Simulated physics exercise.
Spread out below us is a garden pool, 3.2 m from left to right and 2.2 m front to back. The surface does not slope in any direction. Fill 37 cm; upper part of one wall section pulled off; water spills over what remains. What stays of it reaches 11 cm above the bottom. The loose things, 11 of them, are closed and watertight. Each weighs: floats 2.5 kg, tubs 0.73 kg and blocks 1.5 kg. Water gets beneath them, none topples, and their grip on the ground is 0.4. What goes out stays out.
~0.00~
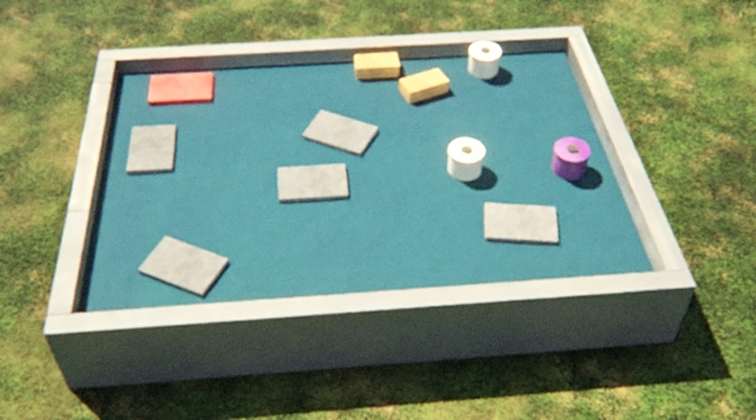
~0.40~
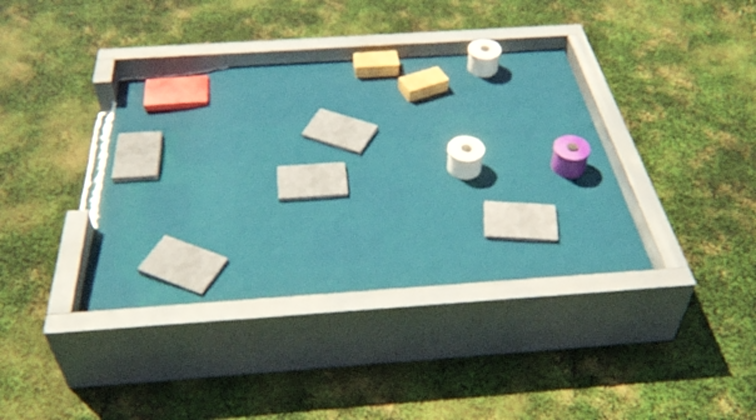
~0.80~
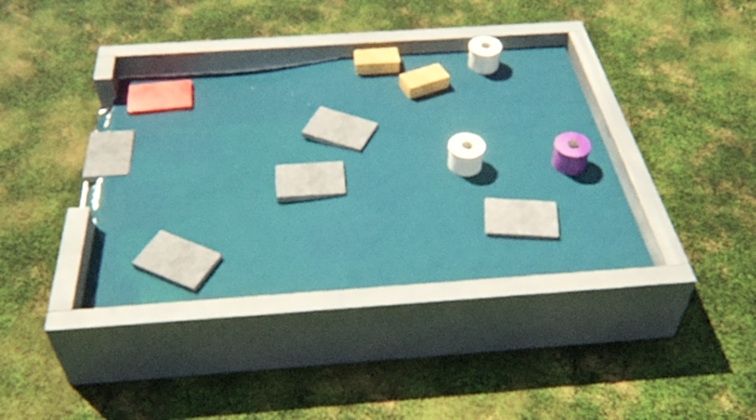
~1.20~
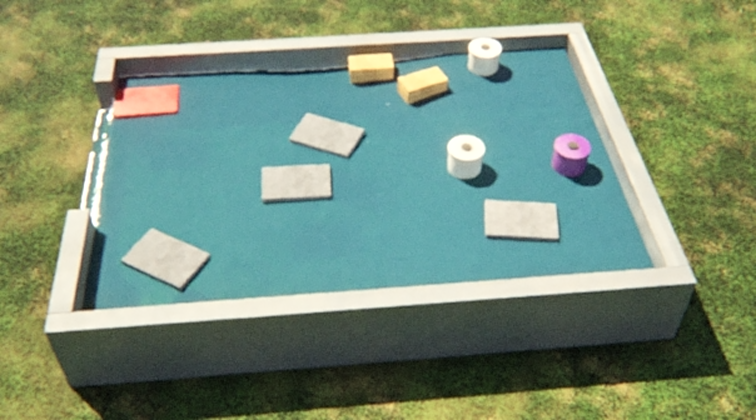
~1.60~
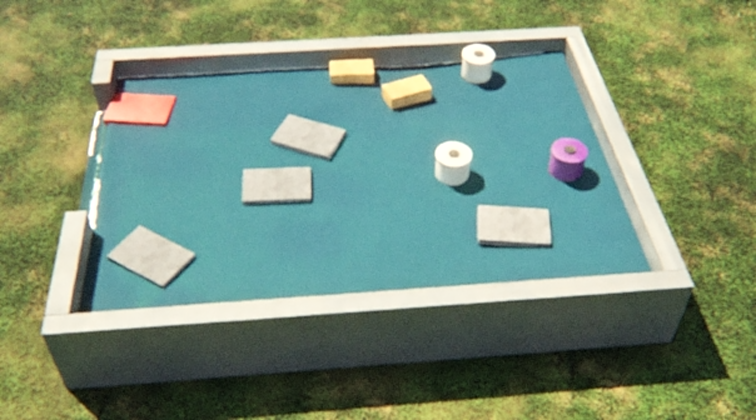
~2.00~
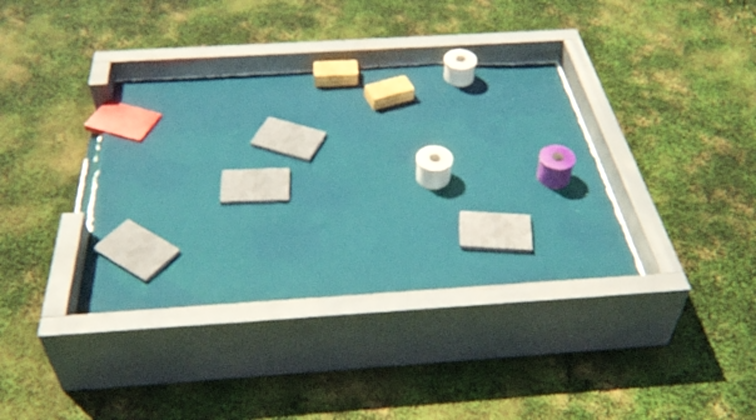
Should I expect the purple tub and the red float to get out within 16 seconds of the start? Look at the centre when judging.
The purple tub does not get out and the red float makes it out.
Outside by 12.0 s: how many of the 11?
That would be 5.
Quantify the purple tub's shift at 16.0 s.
It's about 30 cm away.
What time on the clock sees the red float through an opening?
Roughly 2.5 s, I'd say.
After 3.2 s the purple tub is near (550, 164), 0.1 m from its start, afloat; the red float has gone out; 2 of 11 are out; 9 afloat.
After 7.2 s the purple tub is near (534, 167), 0.2 m from its start, afloat; the red float has gone out; 4 of 11 are out; 7 afloat.
After 12.0 s the purple tub is near (522, 174), 0.3 m from its start, afloat; the red float has gone out; 5 of 11 are out; 6 afloat.
After 16.0 s the purple tub is near (510, 175), 0.3 m from its start, afloat; the red float has gone out; 6 of 11 are out; 5 afloat.
